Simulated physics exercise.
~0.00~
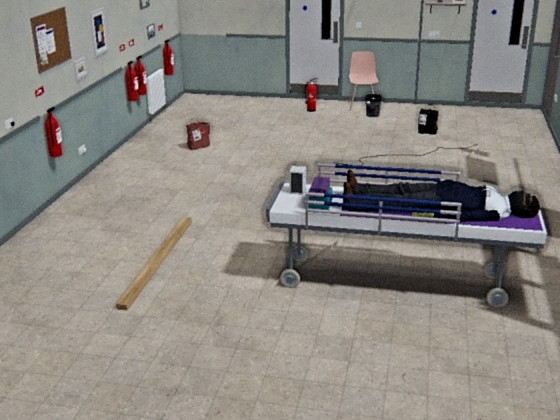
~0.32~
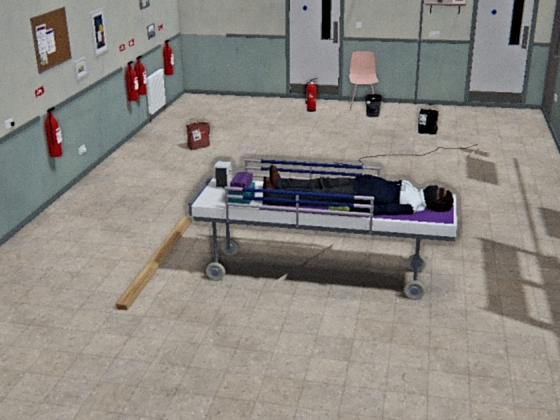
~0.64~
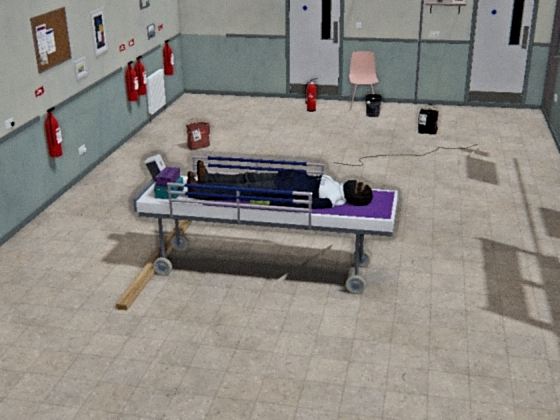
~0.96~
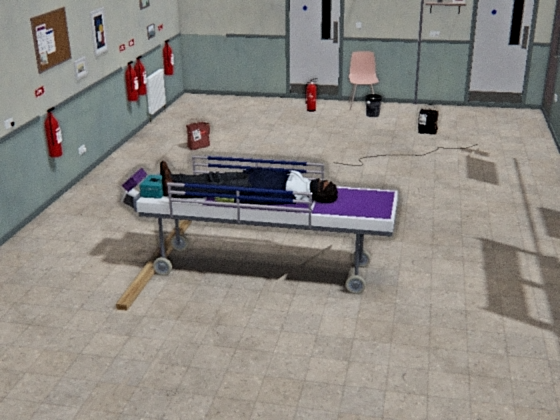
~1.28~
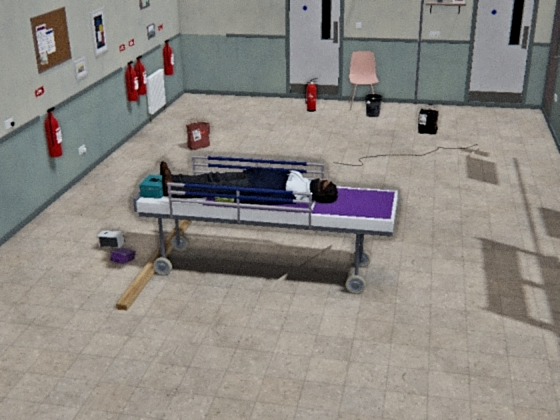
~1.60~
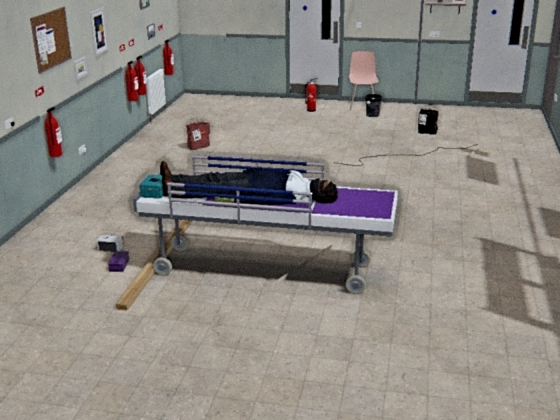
Trolley carrying a person lying flat rolls left and stops at a wooden strip, a white device and purple box tumbling off.
